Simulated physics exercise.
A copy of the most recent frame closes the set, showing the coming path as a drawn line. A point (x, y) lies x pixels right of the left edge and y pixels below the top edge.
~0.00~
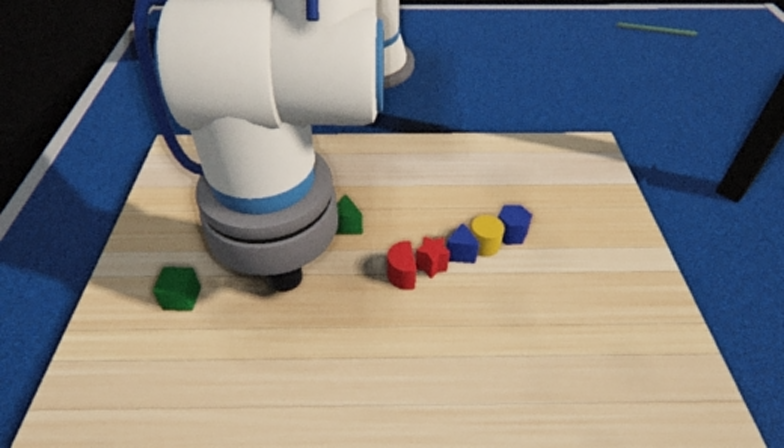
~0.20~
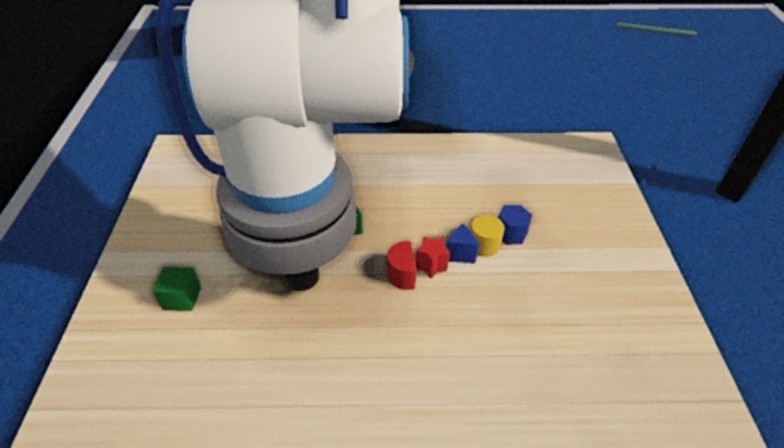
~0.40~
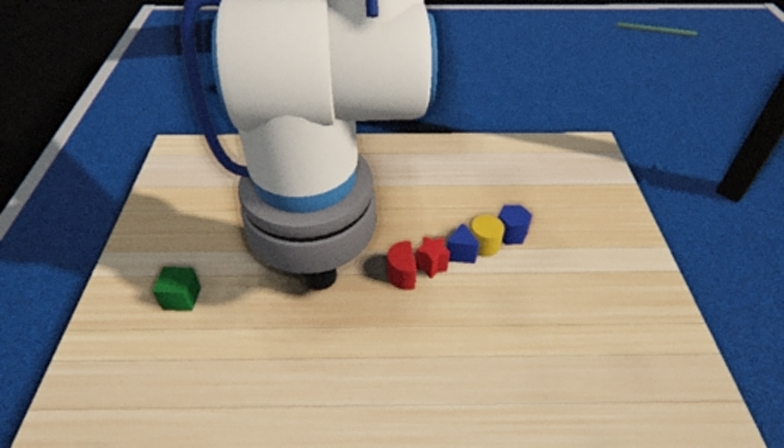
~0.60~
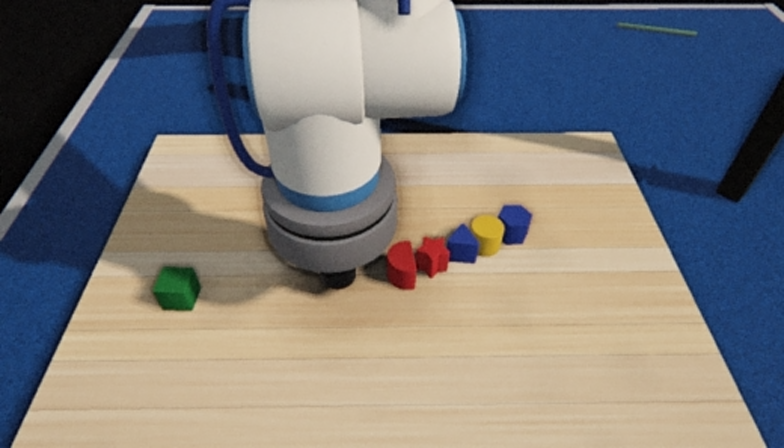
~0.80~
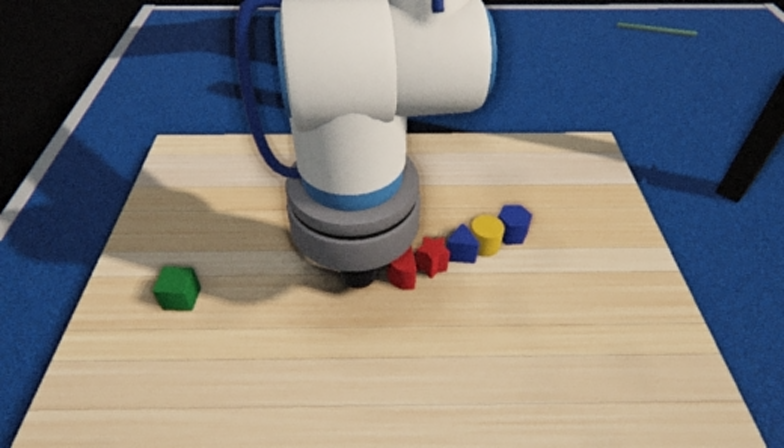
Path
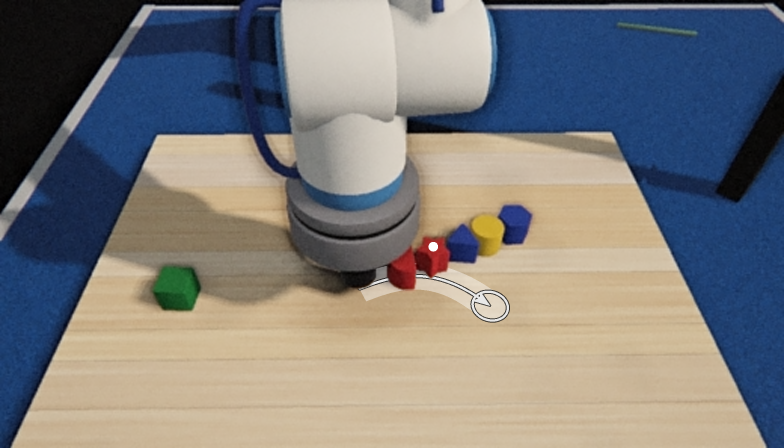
At first, a white robot arm holds its dark tip low over a wooden board, between a green block on the left and a diagonal row of red, blue and yellow blocks. The arm then slides steadily right, covering another green block behind it, and nears the red half-round block.
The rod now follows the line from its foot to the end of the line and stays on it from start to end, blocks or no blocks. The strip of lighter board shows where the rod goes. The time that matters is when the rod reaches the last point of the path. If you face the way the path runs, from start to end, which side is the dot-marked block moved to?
To the left.
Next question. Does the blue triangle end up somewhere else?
I expect so.
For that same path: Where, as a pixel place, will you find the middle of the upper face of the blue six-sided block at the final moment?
When the path ends, it will be at (532, 204).
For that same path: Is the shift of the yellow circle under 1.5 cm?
That would be a no.
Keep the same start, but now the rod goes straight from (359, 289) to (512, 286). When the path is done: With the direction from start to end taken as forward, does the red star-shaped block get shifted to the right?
My answer is no.
The drawn path runs from (359, 289) via (404, 277) and (450, 282), ending at (490, 306); the dot is on the red star-shaped block.
On the path given first. One third of the way, rod (405, 264); red half-round block (432, 245), turned 20° anticlockwise; red star-shaped block (457, 240), turned 20° clockwise; blue triangle (482, 238), turned 25° anticlockwise; yellow circle (497, 224); blue six-sided block (520, 212).
Two thirds of the way, rod (452, 270); red half-round block (471, 245), turned 40° anticlockwise; red star-shaped block (490, 233); blue triangle (518, 241), turned 40° anticlockwise; yellow circle (513, 220); blue six-sided block (531, 204).
At the end, rod (493, 294); red half-round block (474, 245), turned 45° anticlockwise; red star-shaped block (491, 233); blue triangle (520, 241), turned 40° anticlockwise; yellow circle (514, 219); blue six-sided block (532, 204).
